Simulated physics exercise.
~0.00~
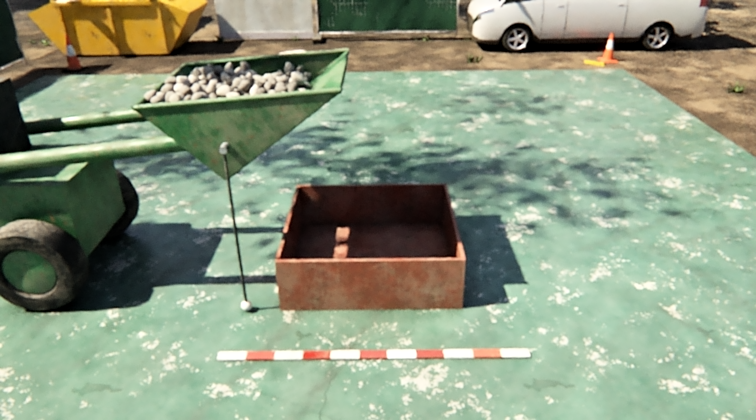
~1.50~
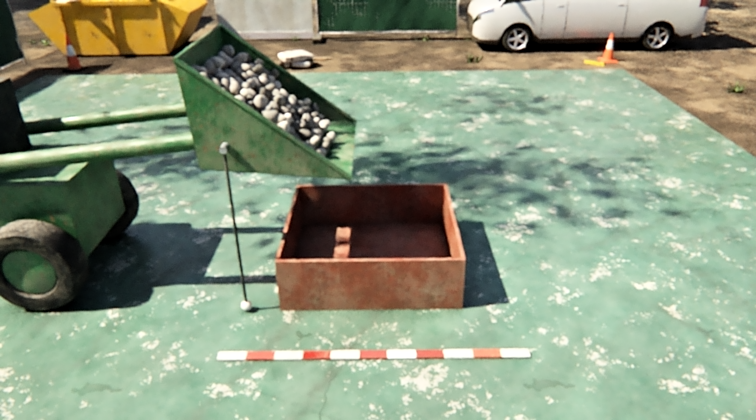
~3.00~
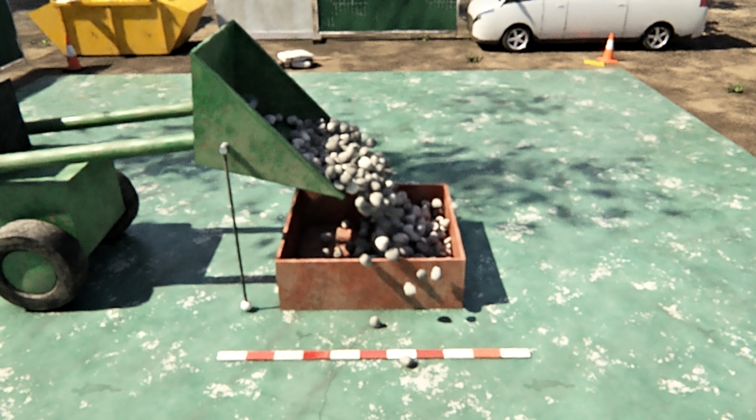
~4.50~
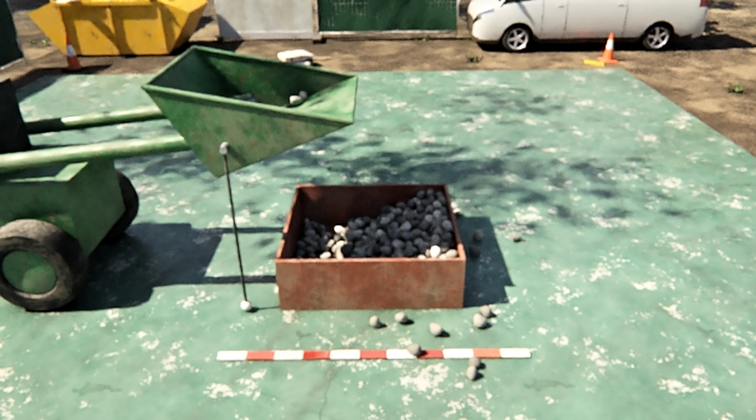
The video shows a green loader bucket full of rounded grey stones tipping forward to the right and pouring them into a reddish open box on the ground, then tilting back nearly empty, with most stones in the box and a few scattered in front and beside it.
